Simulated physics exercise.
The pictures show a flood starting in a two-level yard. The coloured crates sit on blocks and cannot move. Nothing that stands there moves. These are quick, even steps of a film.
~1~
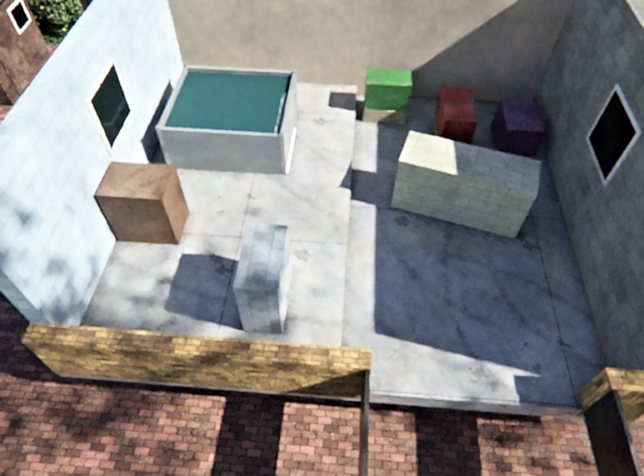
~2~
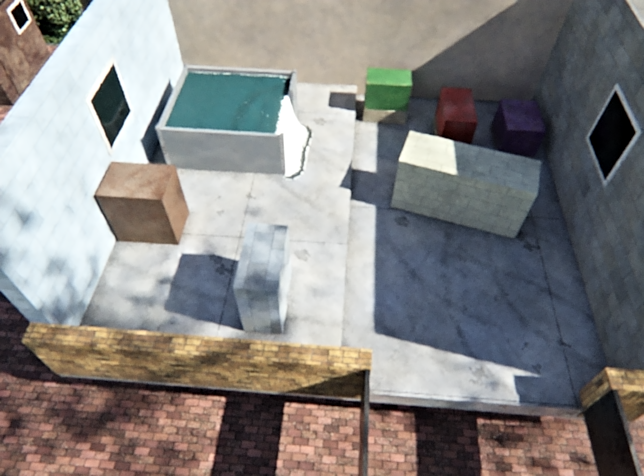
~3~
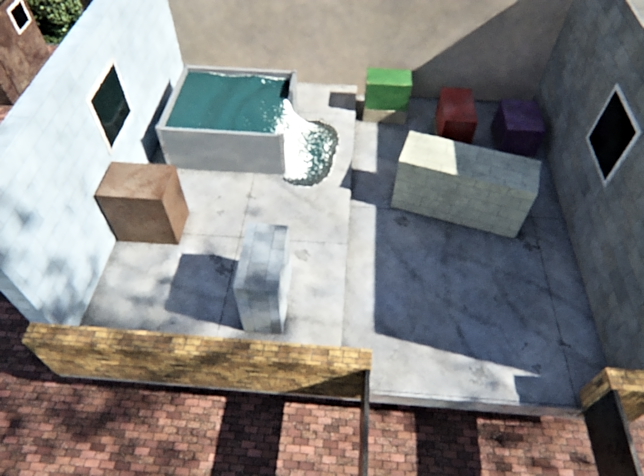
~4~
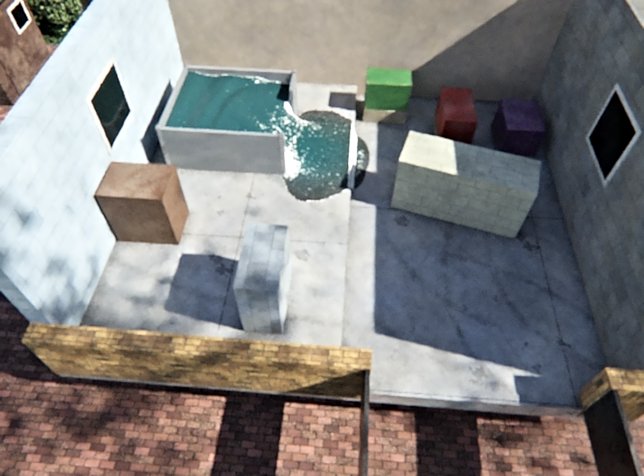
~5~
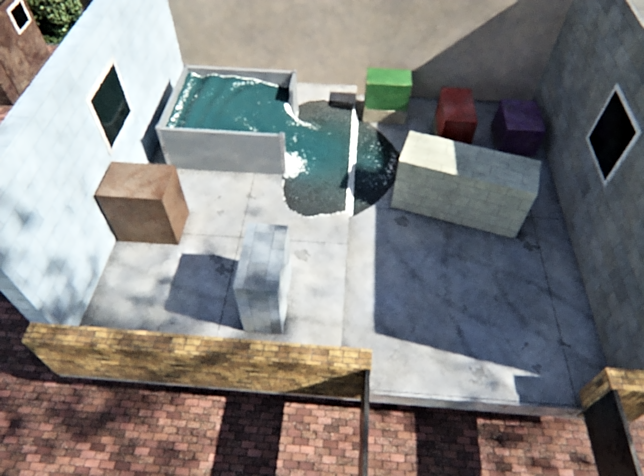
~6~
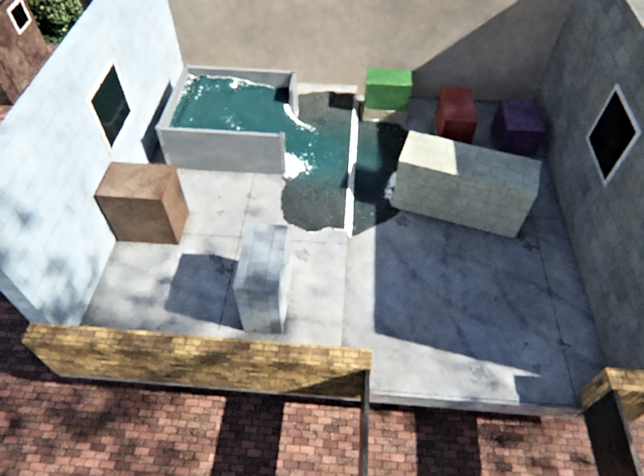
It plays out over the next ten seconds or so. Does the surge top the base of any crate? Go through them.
In the end: The green crate stays dry; the purple crate gets wet; the red crate gets wet.
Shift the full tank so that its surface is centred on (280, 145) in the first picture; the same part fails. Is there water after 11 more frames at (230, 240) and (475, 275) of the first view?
In turn: Not flooded, covered.
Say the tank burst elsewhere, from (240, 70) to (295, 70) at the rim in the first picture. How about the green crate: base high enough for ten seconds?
Green crate ends up wet.
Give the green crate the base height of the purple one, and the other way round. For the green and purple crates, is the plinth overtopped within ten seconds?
Then: The green crate ends up wet; the purple crate keeps dry.
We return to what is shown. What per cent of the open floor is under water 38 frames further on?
Near 60 in a hundred.
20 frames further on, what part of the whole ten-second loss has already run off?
About 20 per cent.
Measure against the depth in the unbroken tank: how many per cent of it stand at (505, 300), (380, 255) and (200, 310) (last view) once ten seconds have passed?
Roughly 4, 6 and 0 per cent, in turn.
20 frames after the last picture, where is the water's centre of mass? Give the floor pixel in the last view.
I would point to (370, 169).
A moment on, water covers 35 % of the floor; the green crate water round its plinth, the purple crate water round its plinth, the red crate water round its plinth.
Next, water covers 50 % of the floor; the green crate water round its plinth, the purple crate water round its plinth, the red crate water round its plinth.
Then, water covers 60 % of the floor; the green crate water round its plinth, the purple crate water round its plinth, the red crate water round its plinth.
Later, water covers 60 % of the floor; the green crate water round its plinth, the purple crate water round its plinth, the red crate water round its plinth.
In the end, water covers 60 % of the floor; the green crate stayed above the water, the purple crate was topped, the red crate was topped.
